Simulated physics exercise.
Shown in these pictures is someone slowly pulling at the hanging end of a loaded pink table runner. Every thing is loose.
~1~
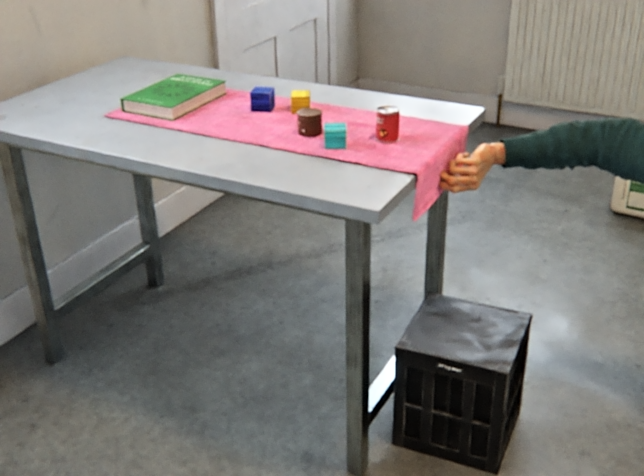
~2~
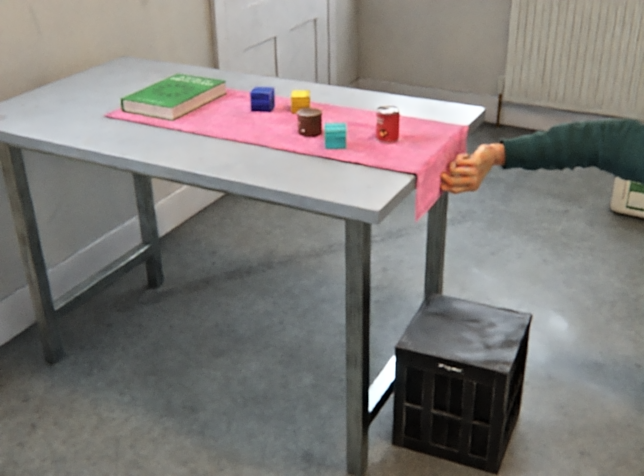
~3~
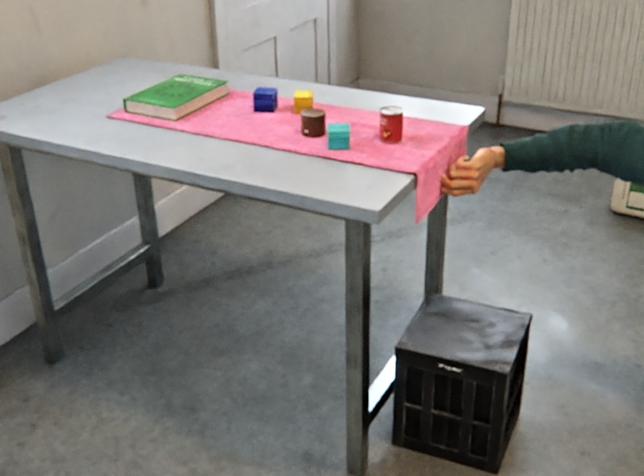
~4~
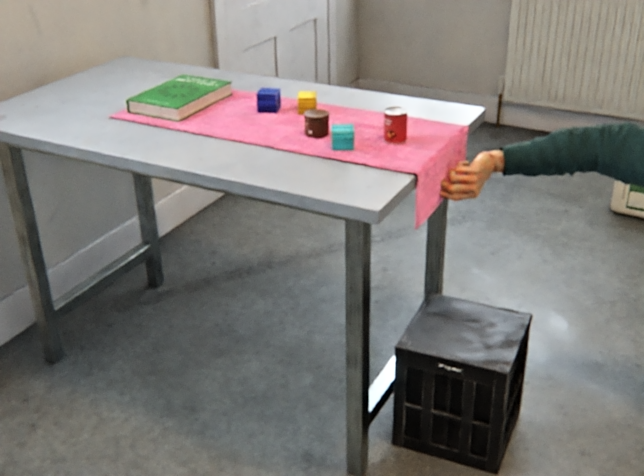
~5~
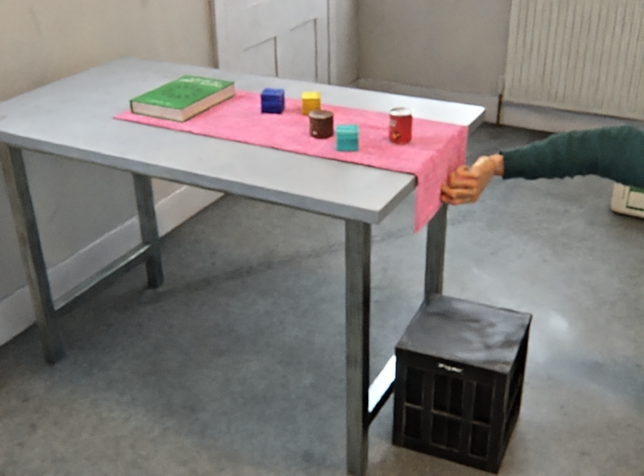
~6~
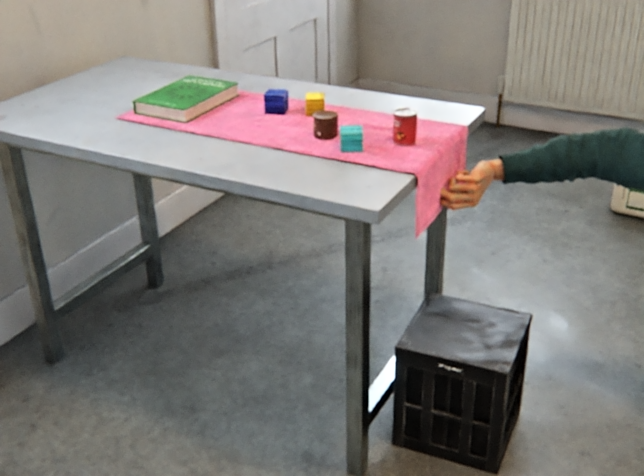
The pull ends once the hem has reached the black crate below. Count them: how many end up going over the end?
It ends with three things gone from the top.
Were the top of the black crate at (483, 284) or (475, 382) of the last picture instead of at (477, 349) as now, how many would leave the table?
Numbers: 1; 4.
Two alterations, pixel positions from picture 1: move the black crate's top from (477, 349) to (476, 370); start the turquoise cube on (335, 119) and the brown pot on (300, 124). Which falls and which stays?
Turquoise cube is gone, brown pot is gone.
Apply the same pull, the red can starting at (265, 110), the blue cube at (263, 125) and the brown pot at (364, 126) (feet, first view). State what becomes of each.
Here's how it goes: The red can makes it through, the blue cube makes it through, and the brown pot ends up down.
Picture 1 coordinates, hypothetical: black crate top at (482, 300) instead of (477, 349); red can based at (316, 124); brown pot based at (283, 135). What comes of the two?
The red can? Safe. The brown pot? Safe.
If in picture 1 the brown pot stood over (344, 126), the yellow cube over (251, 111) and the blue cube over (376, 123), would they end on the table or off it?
Outcome: Brown pot falls away, yellow cube stays aboard, blue cube falls away.
A little later, hem near (440, 251); red can gone.
Next, hem near (440, 300); red can and turquoise cube gone.
When it is over, hem on the crate; red can, turquoise cube and brown pot gone. It carries off three.
